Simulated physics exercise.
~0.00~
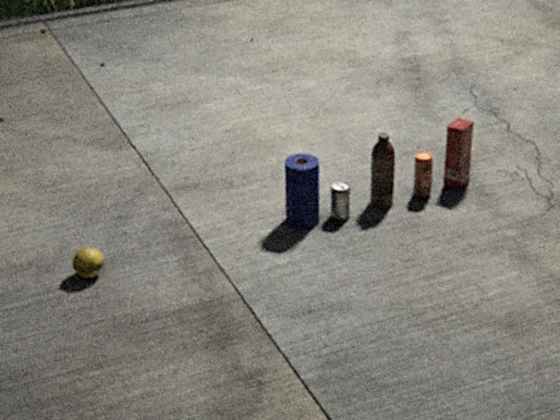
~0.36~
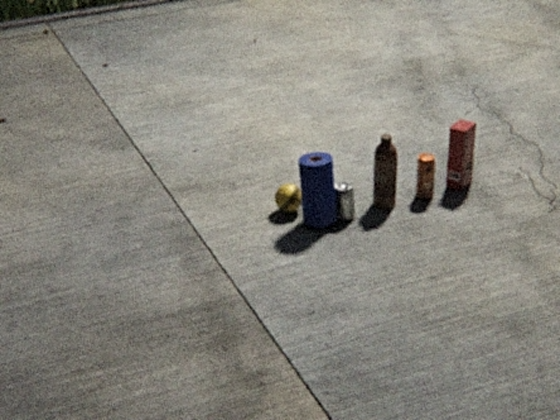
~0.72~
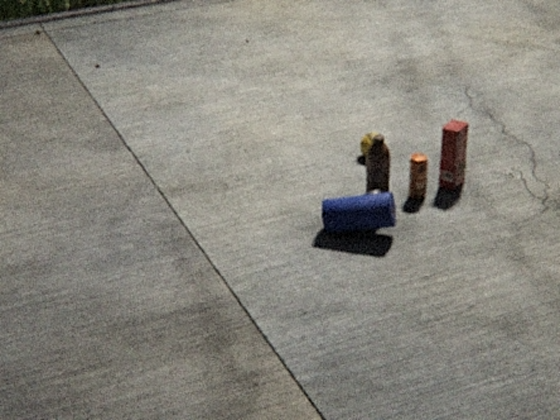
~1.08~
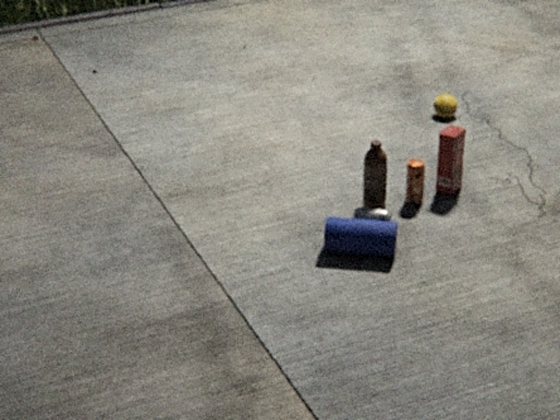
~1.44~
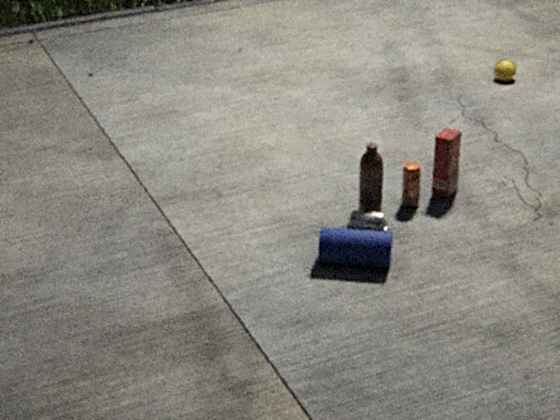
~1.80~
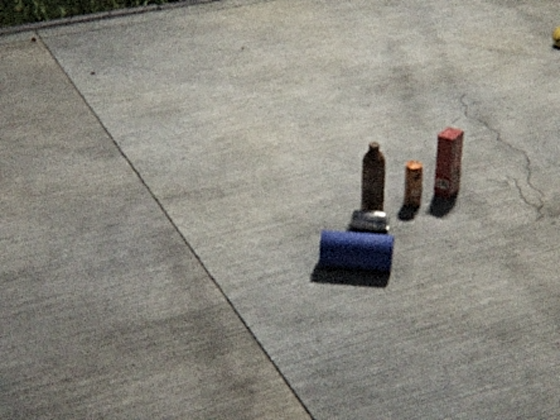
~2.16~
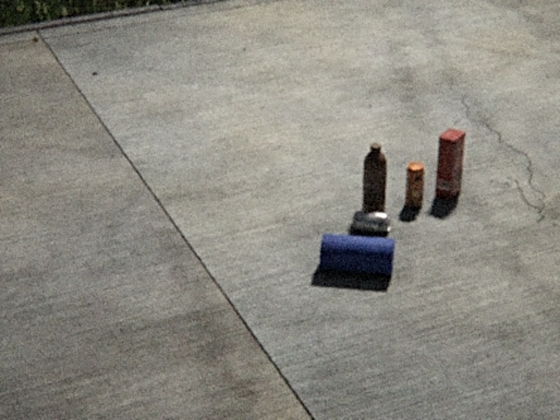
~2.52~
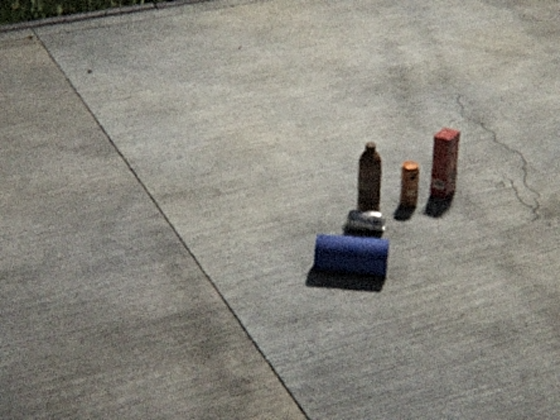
A red carton, a brown bottle, an orange can, a blue roll and a white can stood on concrete as a yellow ball rolled in from the left, toppled the roll and white can, then rolled off at the upper right, leaving the others standing.
